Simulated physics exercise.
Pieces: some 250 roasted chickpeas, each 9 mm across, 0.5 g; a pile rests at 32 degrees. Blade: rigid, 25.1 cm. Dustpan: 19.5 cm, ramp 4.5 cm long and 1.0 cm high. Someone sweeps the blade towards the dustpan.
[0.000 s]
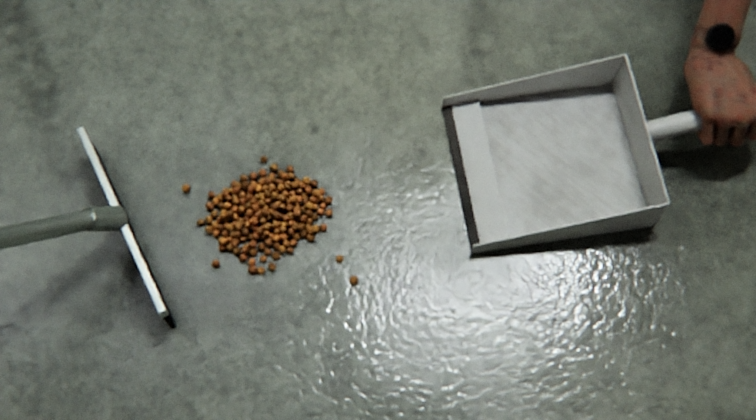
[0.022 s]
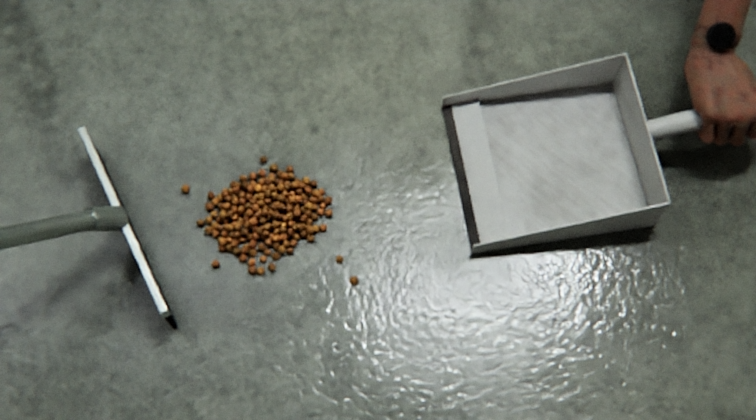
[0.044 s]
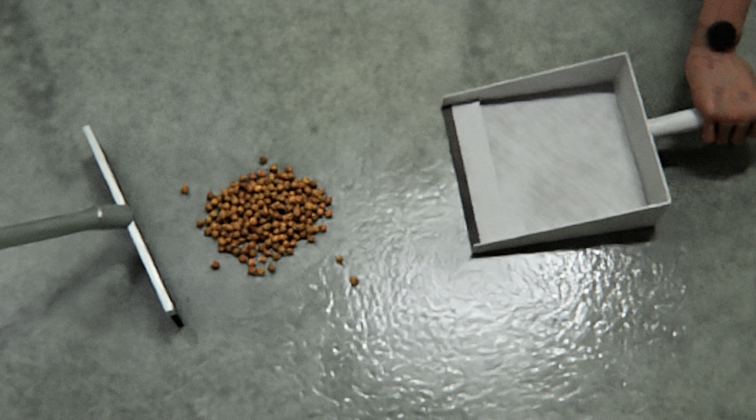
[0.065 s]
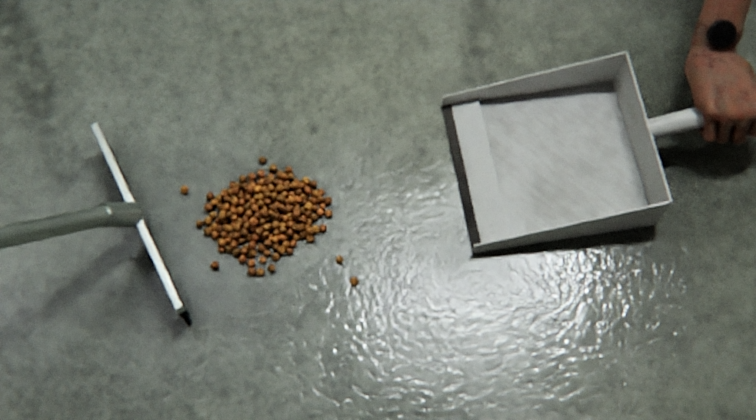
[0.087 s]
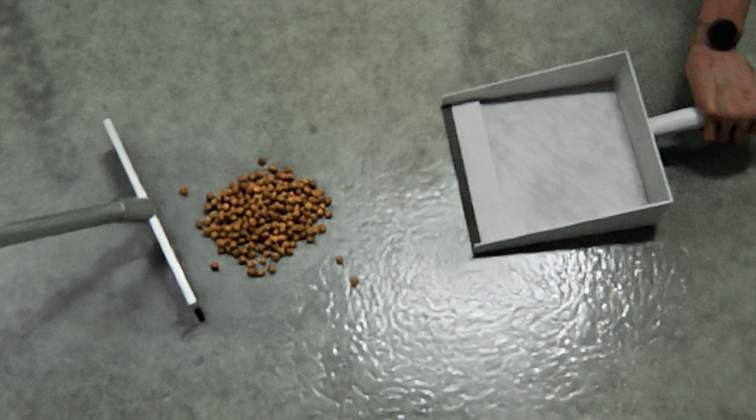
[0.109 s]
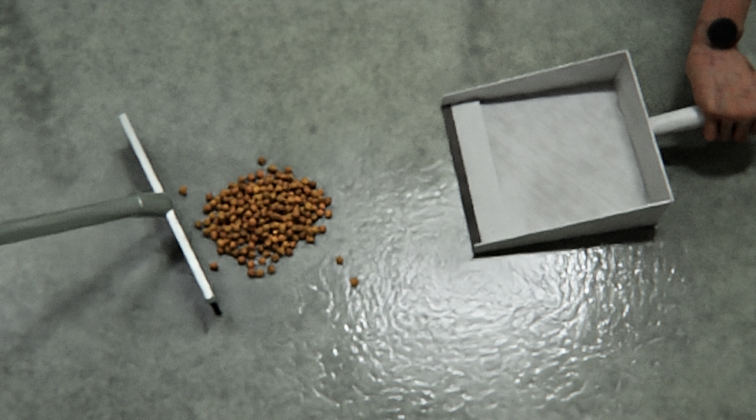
A hand holds a white dustpan while a blade slides right to the brown pile's edge.
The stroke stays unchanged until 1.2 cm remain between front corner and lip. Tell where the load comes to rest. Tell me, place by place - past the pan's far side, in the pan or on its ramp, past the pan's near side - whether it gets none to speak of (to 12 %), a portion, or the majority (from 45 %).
Far side: A portion; pan: A portion; near side: None to speak of.
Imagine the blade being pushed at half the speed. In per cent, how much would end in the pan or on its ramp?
Share: Near 20 %.
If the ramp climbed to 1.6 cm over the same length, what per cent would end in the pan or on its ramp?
I'd expect close to 35 per cent.
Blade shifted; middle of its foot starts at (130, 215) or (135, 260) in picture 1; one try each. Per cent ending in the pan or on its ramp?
Roughly 40 % and 35 %.
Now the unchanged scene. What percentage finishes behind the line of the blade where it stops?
My guess is close to 0 per cent.
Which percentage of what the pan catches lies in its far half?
Around 70 percent.
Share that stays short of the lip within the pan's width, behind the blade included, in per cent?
30 %.
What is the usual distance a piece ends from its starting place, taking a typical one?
It comes to some 26 cm.
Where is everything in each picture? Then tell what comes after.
Blade from (163, 312) to (84, 135), moved 0.0 cm, 0 of the pieces shifted so far; middle of the pieces at (269, 213); pan at (561, 163), in the first picture.
Blade from (165, 312) to (85, 135), moved 0.2 cm, 0 of the pieces shifted so far; middle of the pieces at (268, 213), in the second picture.
Blade from (171, 311) to (90, 133), moved 0.9 cm, 0 of the pieces shifted so far; middle of the pieces at (268, 213), in the third picture.
Blade from (180, 308) to (98, 131), moved 2.0 cm, 0 of the pieces shifted so far; middle of the pieces at (268, 213), in the fourth picture.
Blade from (193, 304) to (110, 127), moved 3.6 cm, 0 of the pieces shifted so far; middle of the pieces at (268, 214), in the fifth picture.
Blade from (210, 298) to (125, 122), moved 5.5 cm, 0 of the pieces shifted so far; middle of the pieces at (267, 214); pan at (562, 161). The blade's pace is about 0.94 m/s, heading 12 degrees away from the viewer's side, in the sixth picture.
After 0.27 s, middle of the blade 19 cm from the lip; 0 % over the lip, far side 5 %, near side 0 %.
Then, at 0.38 s, middle of the blade 9 cm from the lip; 0 % over the lip, far side 15 %, near side 0 %.
After 0.62 s, middle of the blade 5 cm from the lip; 40 % over the lip, far side 30 %, near side 0 %.
At rest (1.3 s), far side 30 %, pan 40 %, near side 0 %, in front of the lip or behind the blade 30 %.
